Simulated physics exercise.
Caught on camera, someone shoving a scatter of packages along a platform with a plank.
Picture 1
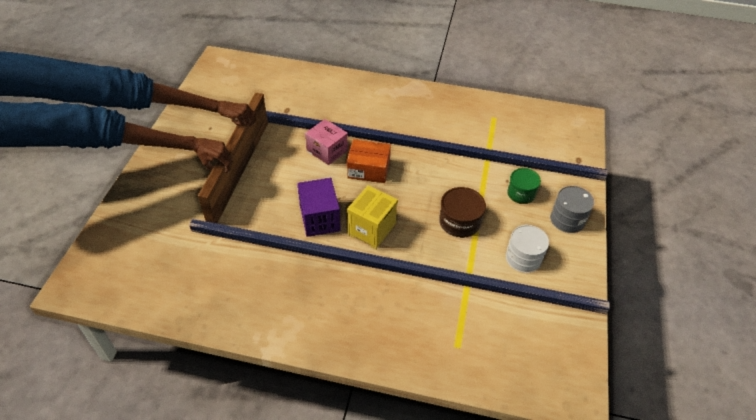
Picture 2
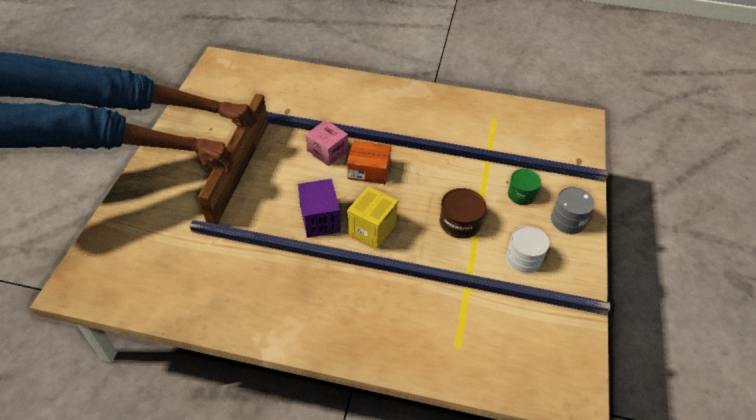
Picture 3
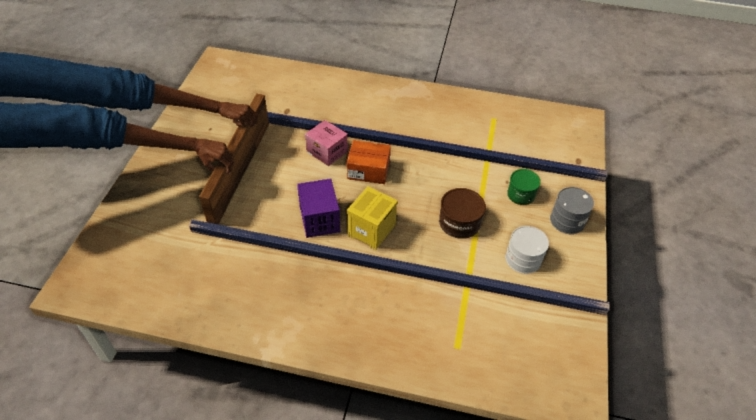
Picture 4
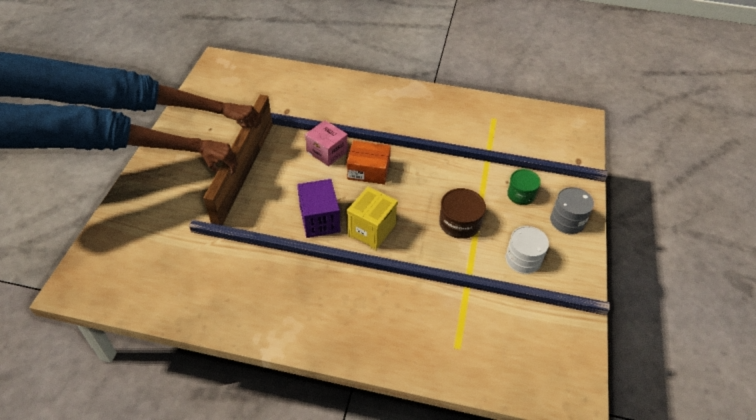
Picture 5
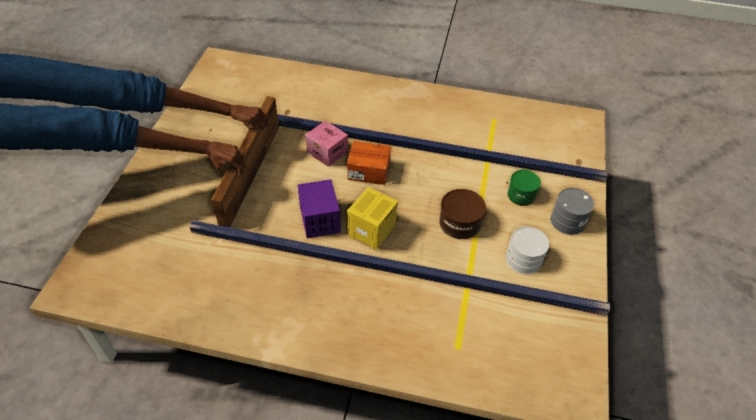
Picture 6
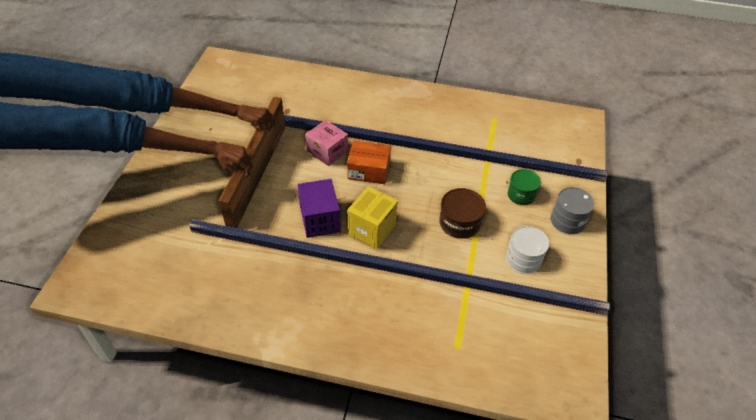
On a wooden table, two hands sliding a brown plank slightly right toward colourful boxes, which stay still beside several round canisters.
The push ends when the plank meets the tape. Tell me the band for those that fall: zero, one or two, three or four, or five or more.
In the end the number that fall off is zero.
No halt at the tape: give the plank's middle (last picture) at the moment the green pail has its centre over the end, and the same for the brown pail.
For the green pail at (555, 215), for the brown pail at (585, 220).
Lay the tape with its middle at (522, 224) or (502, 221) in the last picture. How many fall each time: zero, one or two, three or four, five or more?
The falls would be 1 or 2; not one.
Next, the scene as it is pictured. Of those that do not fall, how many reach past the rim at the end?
The number is 0.
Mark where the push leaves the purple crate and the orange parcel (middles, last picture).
About (492, 253), and the other about (500, 191).
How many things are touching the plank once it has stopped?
3 of them.
Soon after, none off yet; grey canister at rest near (572, 211); white canister at rest near (527, 250); green pail at rest near (524, 187).
In the end, the number that fall off is zero.
